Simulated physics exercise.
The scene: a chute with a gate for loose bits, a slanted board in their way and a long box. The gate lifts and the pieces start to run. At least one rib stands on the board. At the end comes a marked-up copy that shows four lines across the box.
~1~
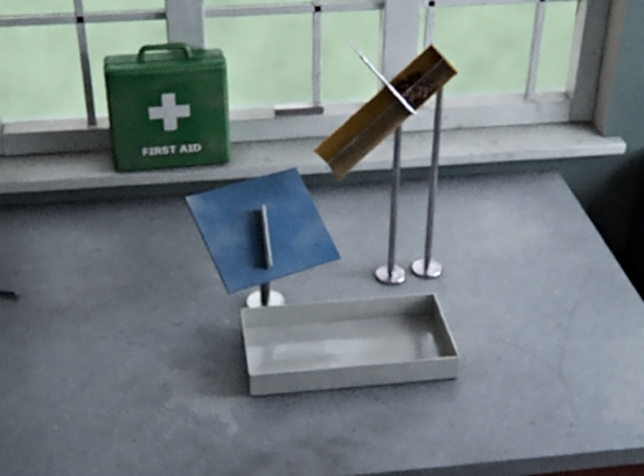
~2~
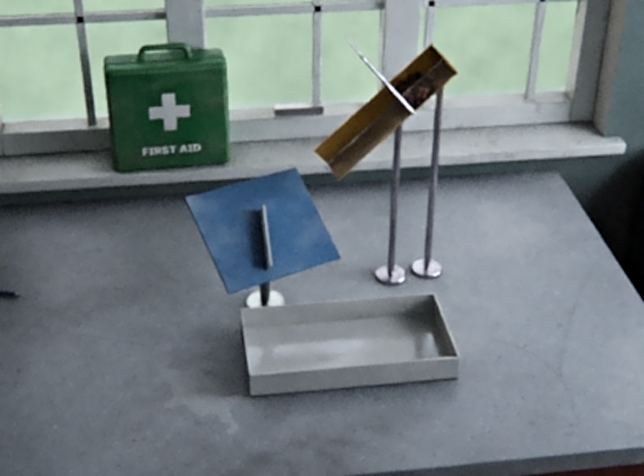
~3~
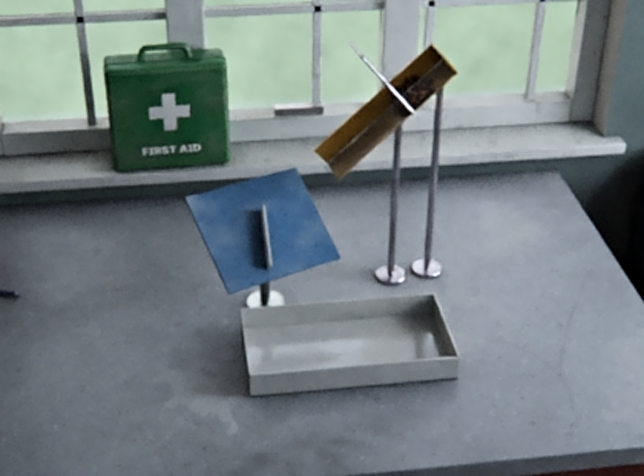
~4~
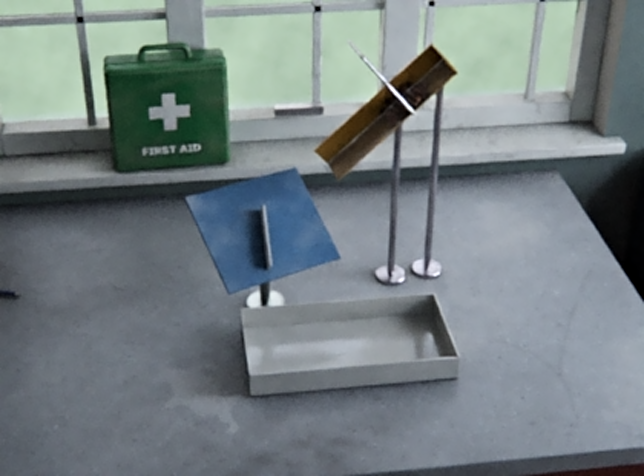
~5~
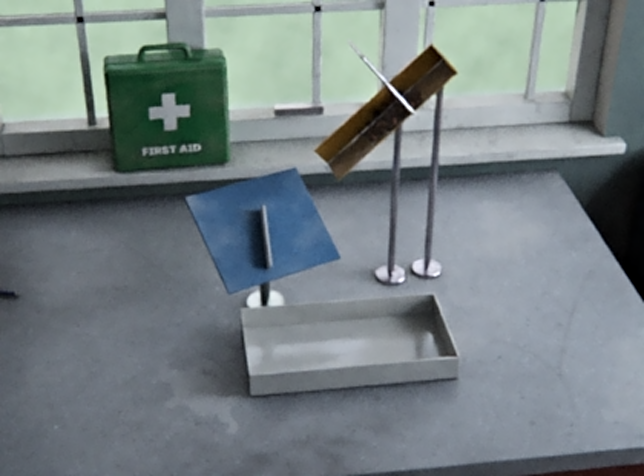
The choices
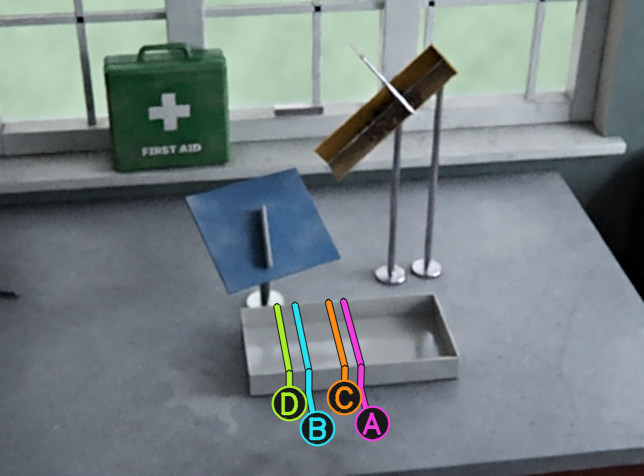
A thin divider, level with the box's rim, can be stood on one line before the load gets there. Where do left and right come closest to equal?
The best line is B.
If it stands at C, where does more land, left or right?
Left.
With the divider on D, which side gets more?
Right.
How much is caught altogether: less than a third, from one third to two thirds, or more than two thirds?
About that: More than two thirds.
On the marked copy, line A crosses the front rim at (361, 365); line B crosses the front rim at (308, 370); line C crosses the front rim at (344, 367); line D crosses the front rim at (289, 371).
With A, of what is caught, almost all on the left of the divider, just a few on the right.
With B, of what is caught, roughly a third on the left of the divider, roughly two thirds on the right.
With C, of what is caught, the larger part on the left of the divider, about a tenth on the right.
With D, of what is caught, about a tenth on the left of the divider, almost all on the right.
